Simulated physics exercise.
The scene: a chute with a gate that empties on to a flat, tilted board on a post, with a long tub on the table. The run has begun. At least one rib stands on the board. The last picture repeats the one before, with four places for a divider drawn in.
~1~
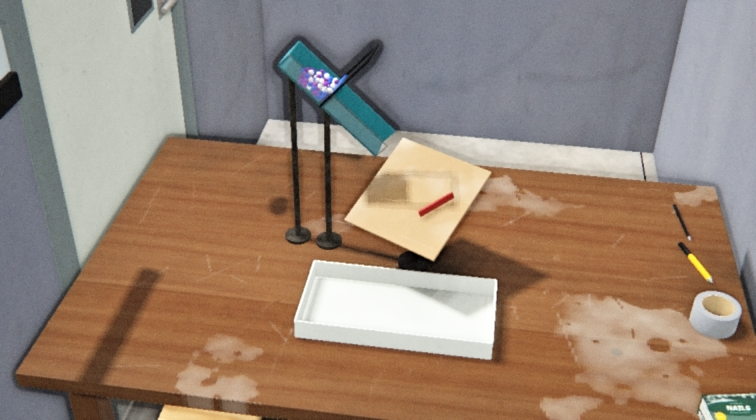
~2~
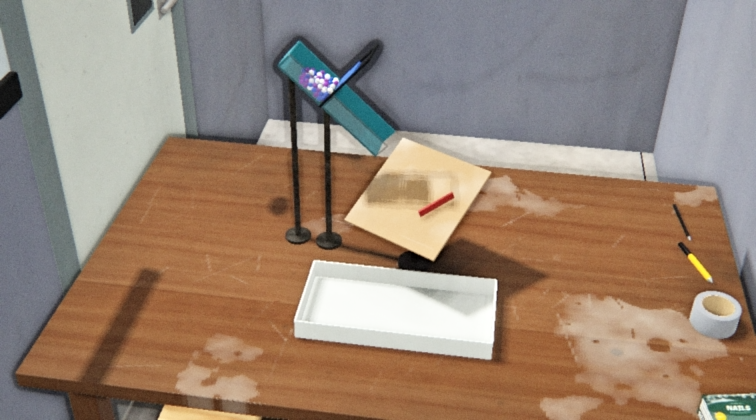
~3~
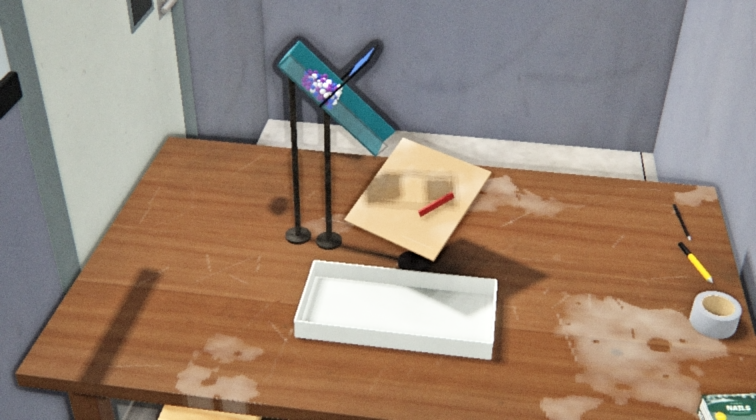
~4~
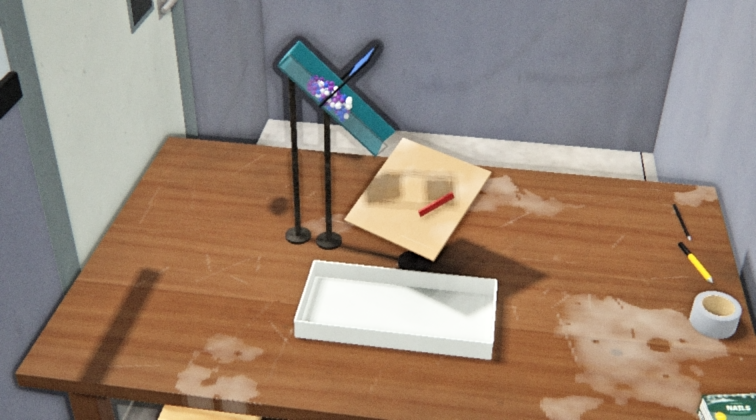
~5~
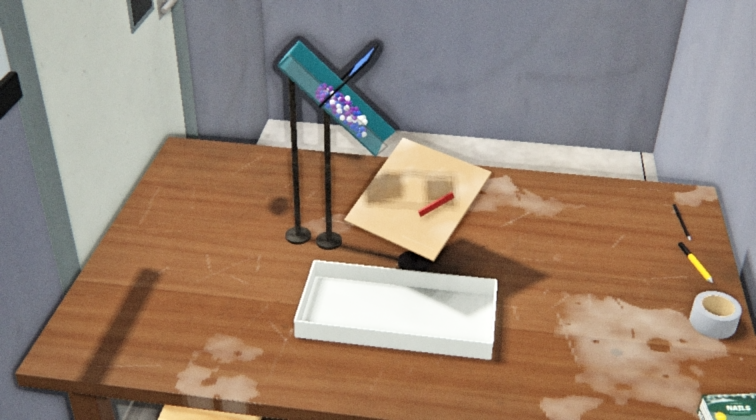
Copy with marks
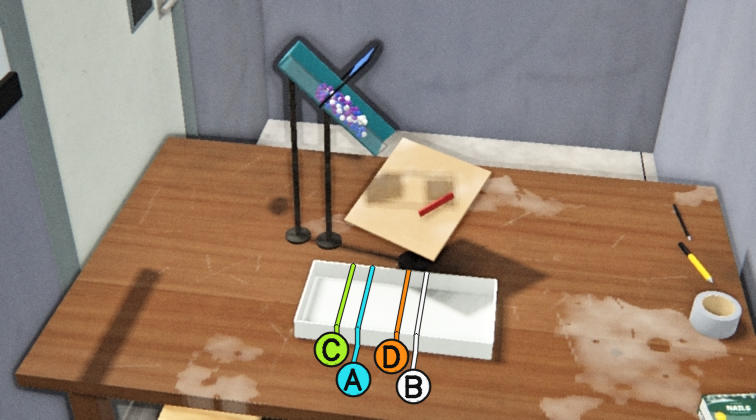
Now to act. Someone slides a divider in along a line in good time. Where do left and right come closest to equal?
It is A.
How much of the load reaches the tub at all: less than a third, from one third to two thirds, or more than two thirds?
About that: From one third to two thirds.
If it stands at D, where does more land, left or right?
The left side.
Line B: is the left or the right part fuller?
Left.
On the marked copy, line A crosses the front rim at (357, 328); line B crosses the front rim at (416, 334); line C crosses the front rim at (336, 325); line D crosses the front rim at (396, 332).
With A, of what is caught, about half on the left of the divider, about half on the right.
With B, of what is caught, most on the left of the divider, a small part on the right.
With C, of what is caught, a small part on the left of the divider, most on the right.
With D, of what is caught, most on the left of the divider, about a quarter on the right.
